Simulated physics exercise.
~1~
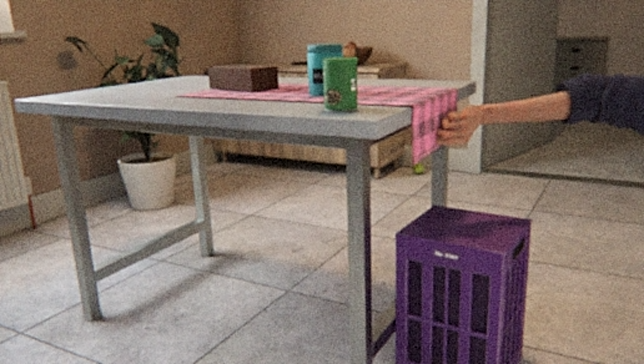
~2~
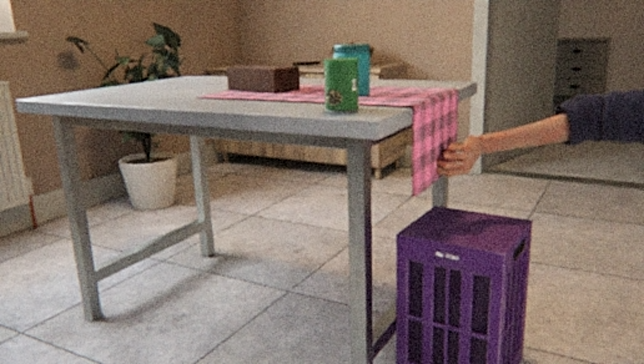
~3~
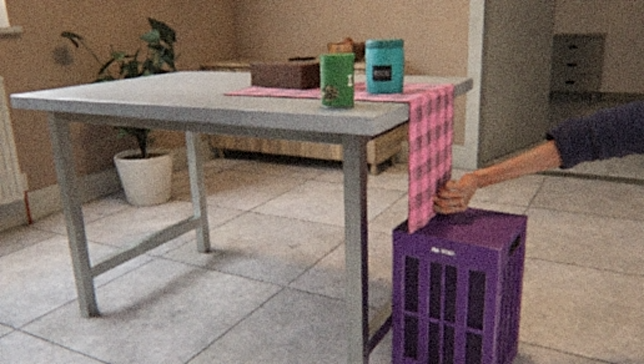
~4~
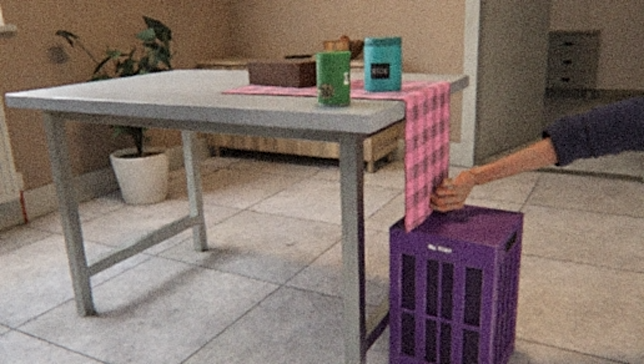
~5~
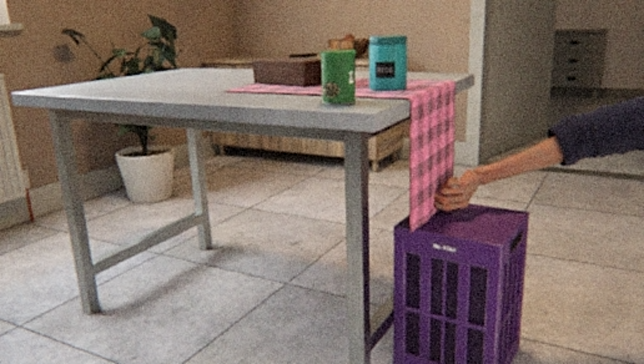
A hand draws the pink checked cloth down onto the purple crate, carrying the turquoise jar right.
